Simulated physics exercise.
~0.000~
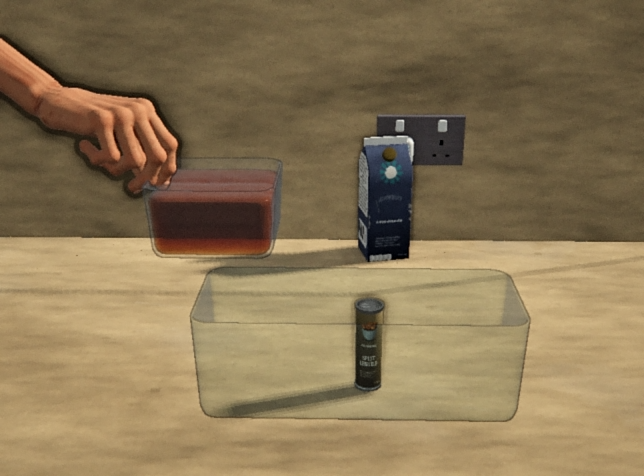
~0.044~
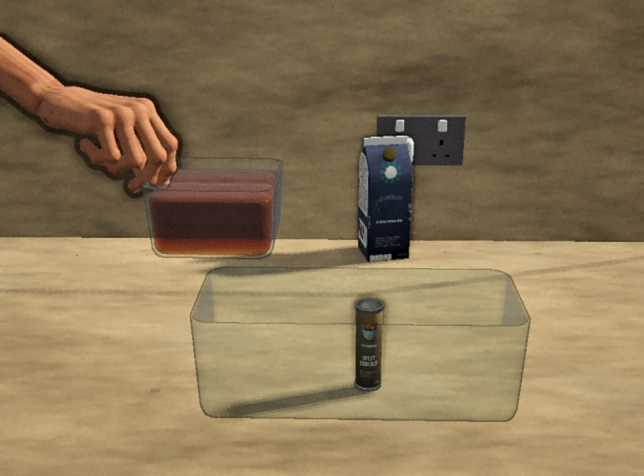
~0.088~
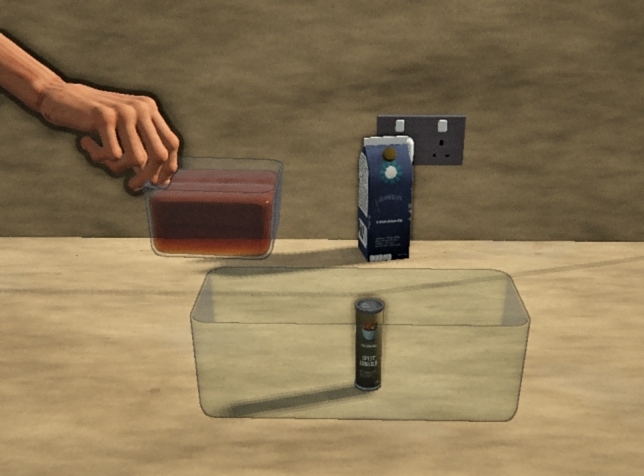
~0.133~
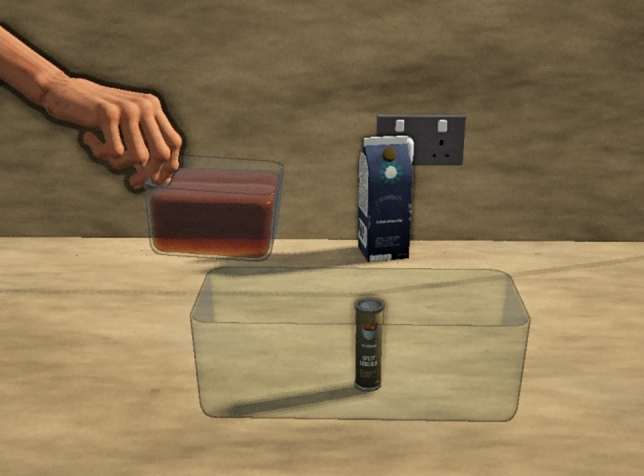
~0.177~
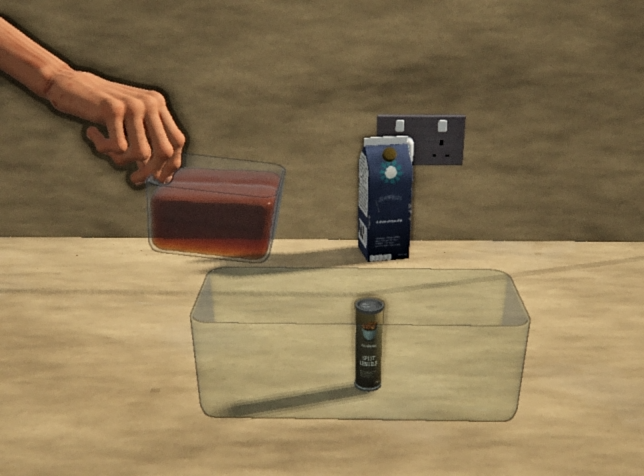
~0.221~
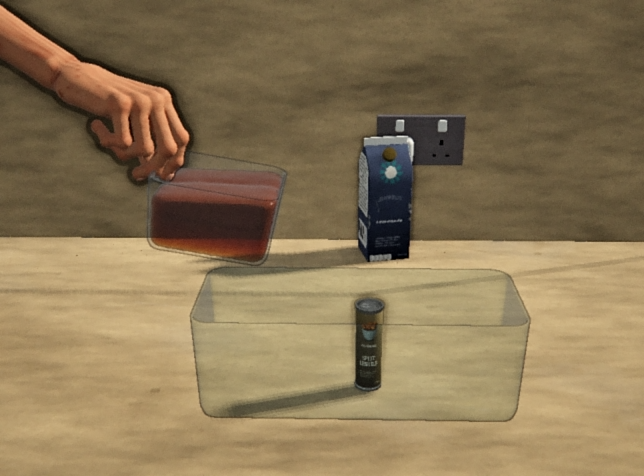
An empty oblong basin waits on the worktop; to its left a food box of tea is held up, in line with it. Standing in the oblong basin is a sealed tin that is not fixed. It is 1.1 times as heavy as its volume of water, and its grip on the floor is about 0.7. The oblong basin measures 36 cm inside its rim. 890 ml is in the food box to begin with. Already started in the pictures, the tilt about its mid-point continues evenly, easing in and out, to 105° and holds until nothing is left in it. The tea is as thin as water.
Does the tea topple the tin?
Watch, it's going to keep its feet.
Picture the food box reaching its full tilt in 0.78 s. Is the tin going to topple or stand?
Then the tin does not tip.
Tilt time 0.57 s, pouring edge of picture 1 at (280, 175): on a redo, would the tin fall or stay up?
After that, the tin overturns.
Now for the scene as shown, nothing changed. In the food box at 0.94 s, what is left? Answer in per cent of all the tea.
10 %.
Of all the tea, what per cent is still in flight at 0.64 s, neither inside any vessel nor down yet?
It comes to roughly 28 per cent.
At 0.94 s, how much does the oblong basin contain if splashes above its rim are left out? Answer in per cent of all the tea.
I'd say roughly 84 in a hundred of it.
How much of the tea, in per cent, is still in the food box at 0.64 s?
At that time about 54 in a hundred parts are still held.
Then, 0.64 s in, the tilt is 65° and 54 per cent is still to pour; the tin stands where it began.
Then, 0.94 s in, the tilt is 99° and 10 per cent is still to pour; the tin stands where it began.
Then, 1.26 s in, the tilt is 105° and 0 per cent is still to pour; the tin stands where it began.
Then, 1.61 s in, the tilt is 105° and 0 per cent is still to pour; the tin stands where it began.
Finally, the tin stands where it began.
